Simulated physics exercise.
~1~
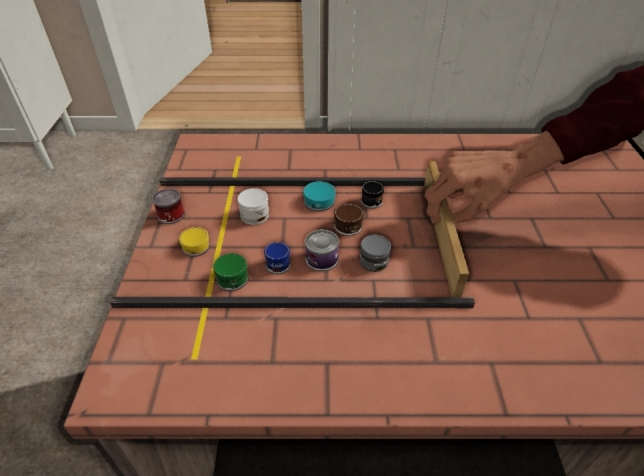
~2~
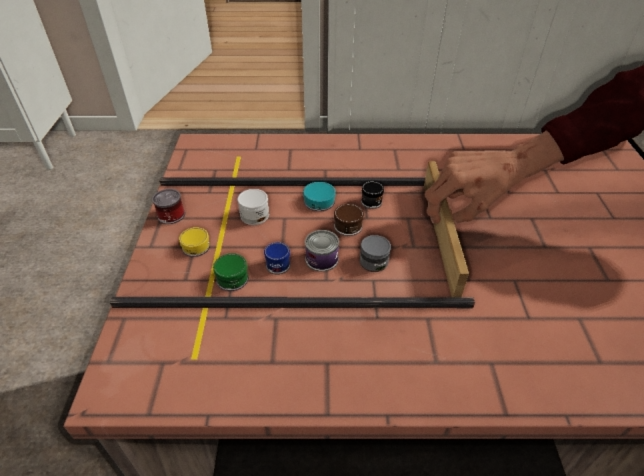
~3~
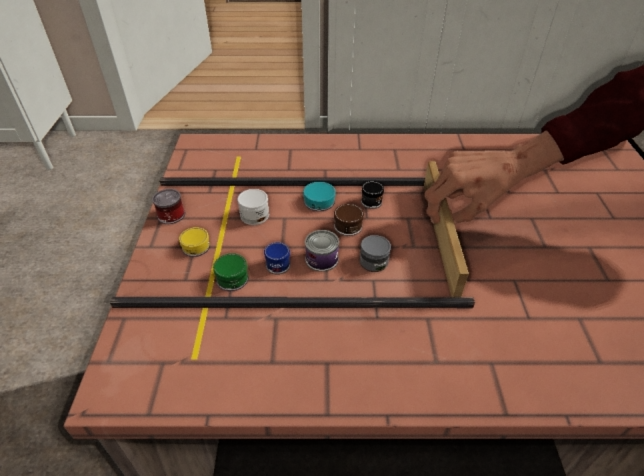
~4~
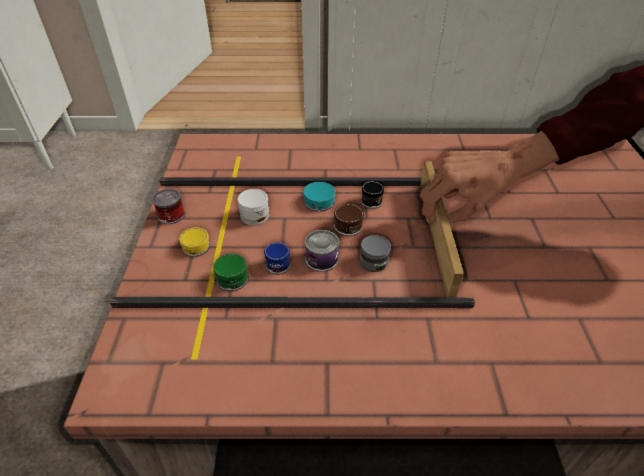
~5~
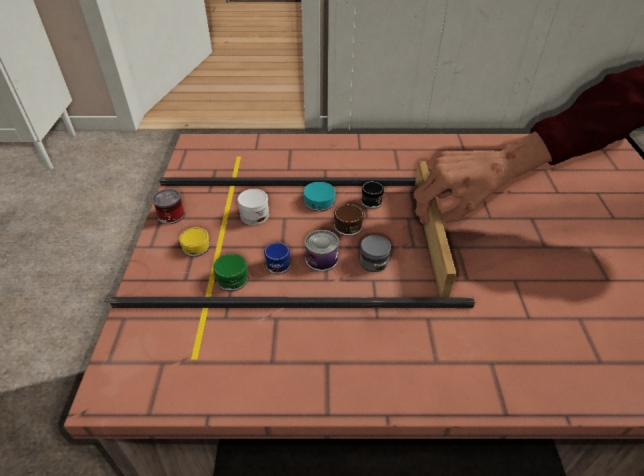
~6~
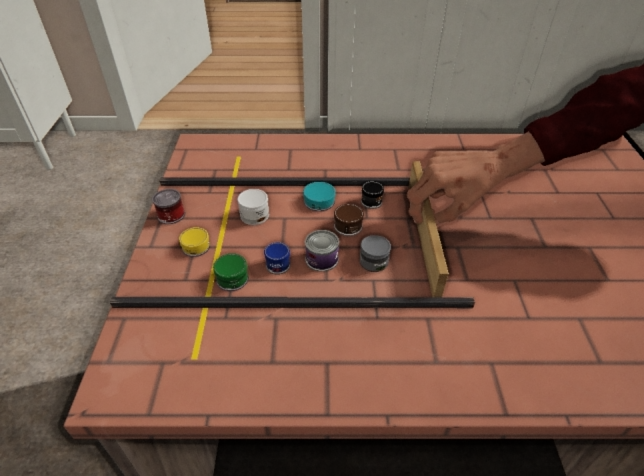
A hand slides a wooden board slightly left toward small colourful pots on a table.
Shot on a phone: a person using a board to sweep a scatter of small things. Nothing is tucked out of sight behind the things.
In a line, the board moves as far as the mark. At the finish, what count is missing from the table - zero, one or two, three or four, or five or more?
Missing: Zero.
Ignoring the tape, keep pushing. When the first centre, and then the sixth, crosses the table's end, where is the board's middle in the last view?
Around (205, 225); afterwards around (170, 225).
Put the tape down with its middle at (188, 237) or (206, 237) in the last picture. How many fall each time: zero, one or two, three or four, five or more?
Just one or two; no fall at all.
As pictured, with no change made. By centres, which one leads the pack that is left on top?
That would be the red tin, which ends nearest.
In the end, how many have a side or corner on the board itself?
The number is 4.
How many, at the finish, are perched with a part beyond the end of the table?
0 overhanging.
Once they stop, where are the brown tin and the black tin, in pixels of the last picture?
The brown tin comes to rest close to (208, 220), while the black tin rests close to (218, 193).
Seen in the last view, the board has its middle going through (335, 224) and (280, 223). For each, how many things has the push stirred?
The count is 6 at the first point and 8 at the second.
Soon after, none off yet; red tin at rest near (169, 207); yellow tin at rest near (195, 242); green pot at rest near (231, 272).
In the end, the number that fall off is zero.
